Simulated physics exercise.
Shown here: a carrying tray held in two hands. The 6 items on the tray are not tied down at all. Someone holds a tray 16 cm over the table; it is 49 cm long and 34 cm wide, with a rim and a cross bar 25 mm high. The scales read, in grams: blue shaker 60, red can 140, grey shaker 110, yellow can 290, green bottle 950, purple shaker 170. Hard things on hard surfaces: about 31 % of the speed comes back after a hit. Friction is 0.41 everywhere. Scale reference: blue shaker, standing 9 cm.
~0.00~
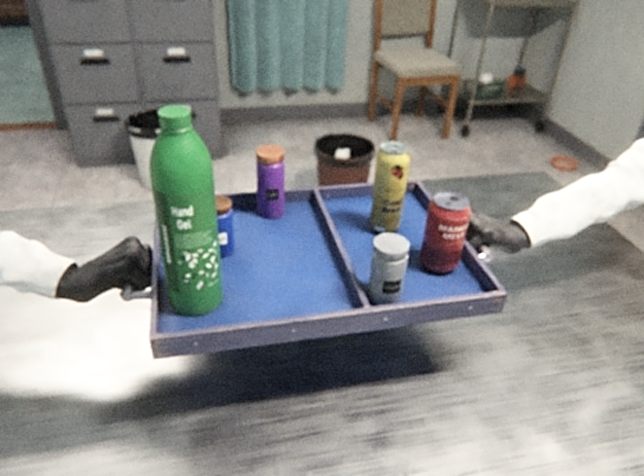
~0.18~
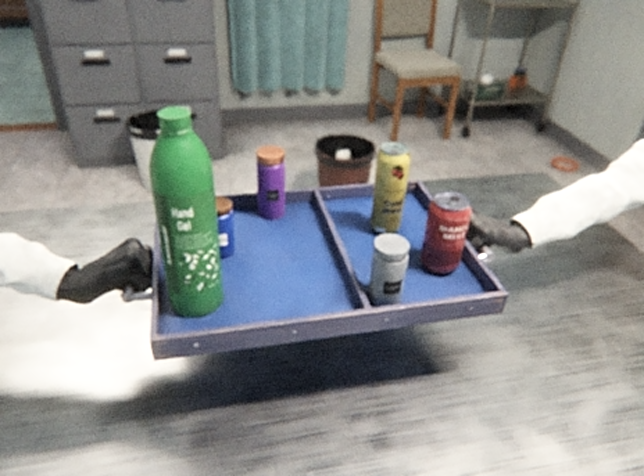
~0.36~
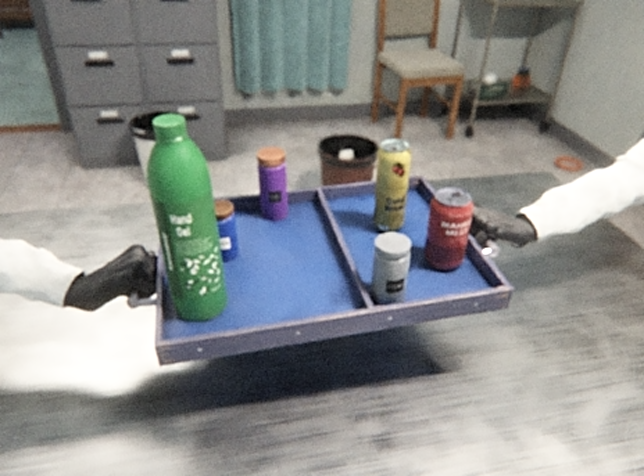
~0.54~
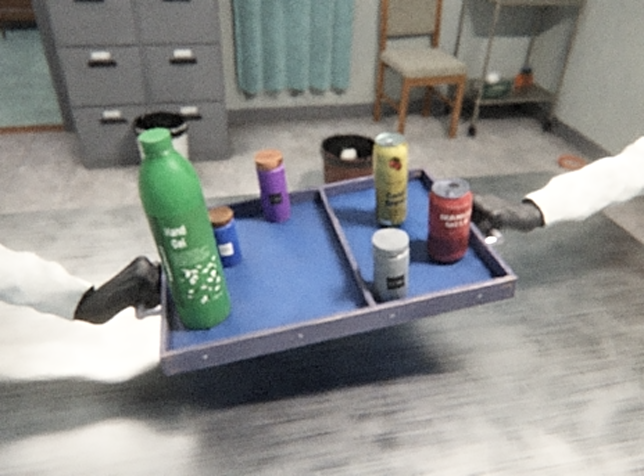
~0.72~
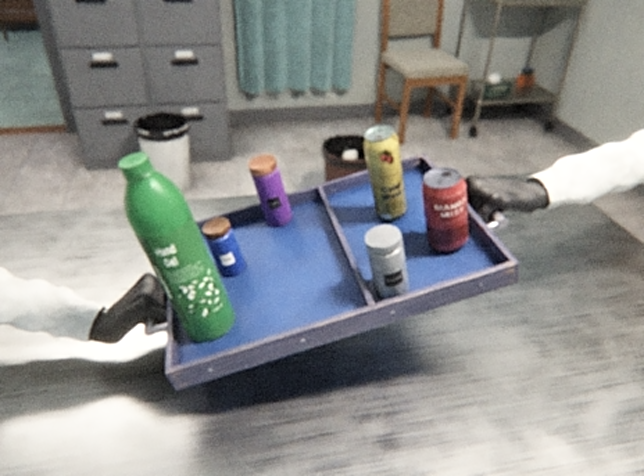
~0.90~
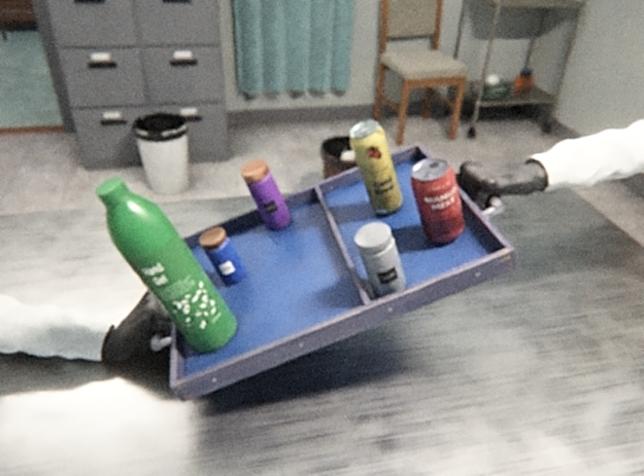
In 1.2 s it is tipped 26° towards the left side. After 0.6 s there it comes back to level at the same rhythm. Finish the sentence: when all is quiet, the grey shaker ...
... is still on its feet.
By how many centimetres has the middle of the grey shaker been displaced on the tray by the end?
1 cm.
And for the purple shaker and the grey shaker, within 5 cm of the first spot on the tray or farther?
Here the purple shaker moves off, and the grey shaker is left in place.
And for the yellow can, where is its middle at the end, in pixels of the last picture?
Near (235, 220).
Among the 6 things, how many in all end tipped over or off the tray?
Count: 5.
Around 1.30 s, tray at 26°, left edge down; green bottle now off the tray; yellow can on its side; purple shaker tipped 50° against what carries it.
Around 1.60 s, tray at 26°, left edge down; yellow can on its side; purple shaker on its side; red can shifted 12 cm.
Around 2.60 s, tray at 9°, left edge down; red can on its side; yellow can on its side; purple shaker on its side.
Finally (4.5 s), off the tray and tipped over, green bottle; on their side or leaning hard on the tray, blue shaker, red can, yellow can and purple shaker; grey shaker still in place (within 5 cm). Final places as that camera would see them, grey shaker near (387, 274).
